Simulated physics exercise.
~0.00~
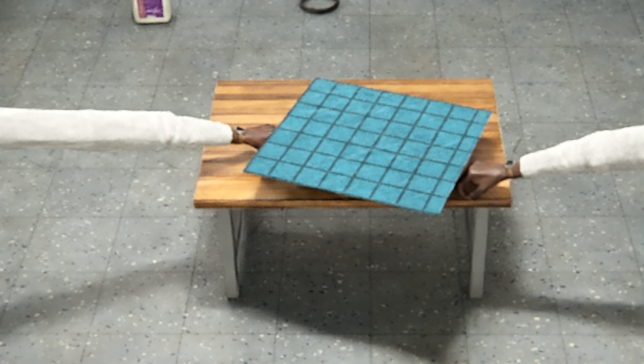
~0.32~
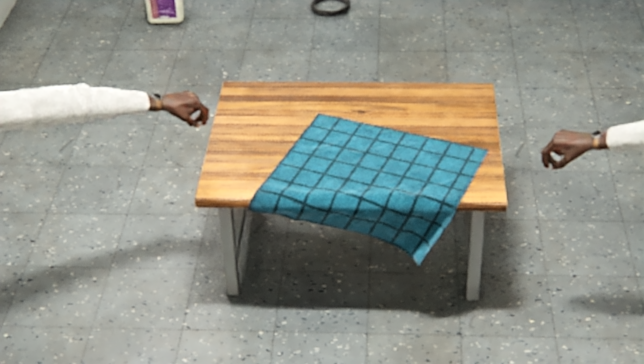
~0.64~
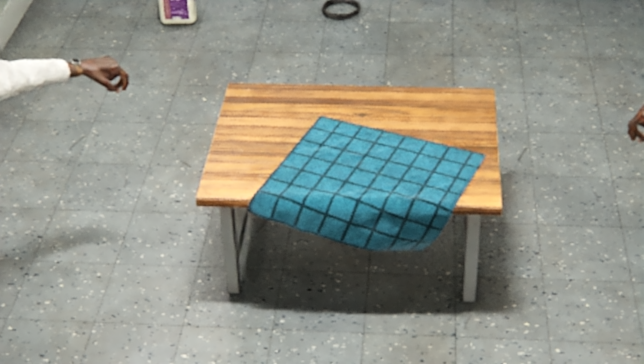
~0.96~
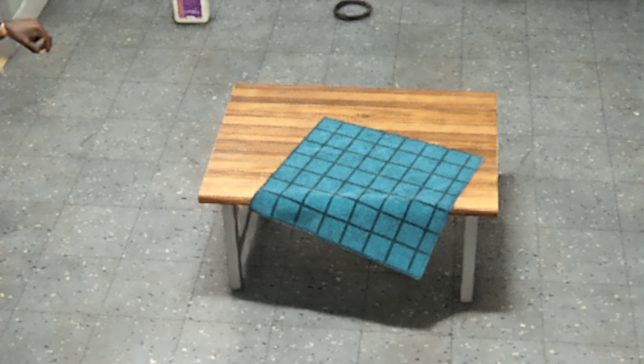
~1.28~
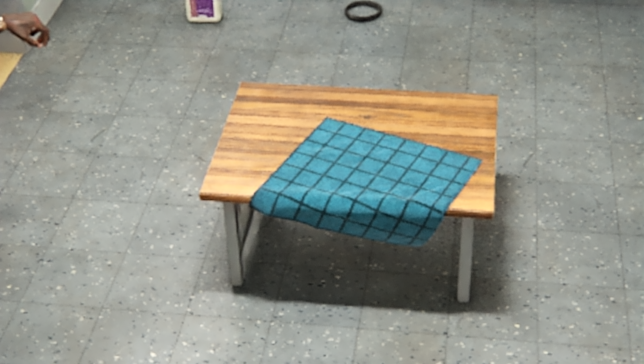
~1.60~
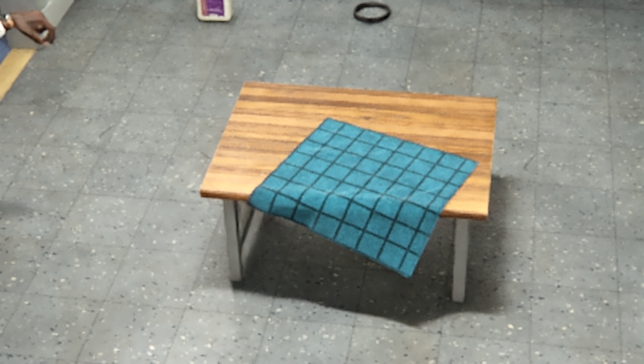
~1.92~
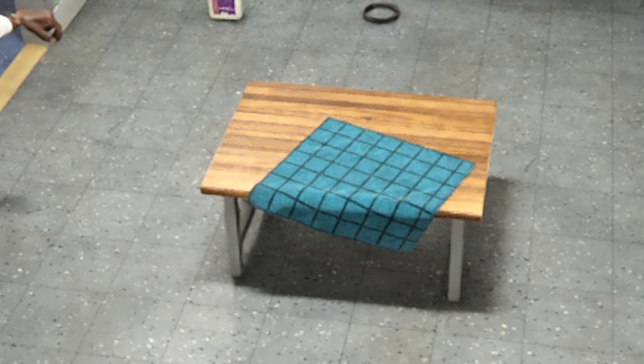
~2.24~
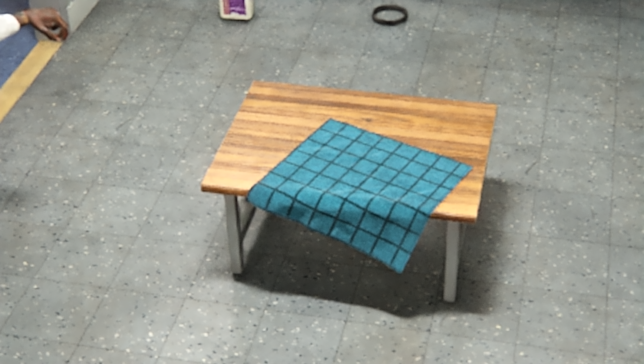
Two hands release a teal checked cloth, which drapes over the table's front edge and stays.
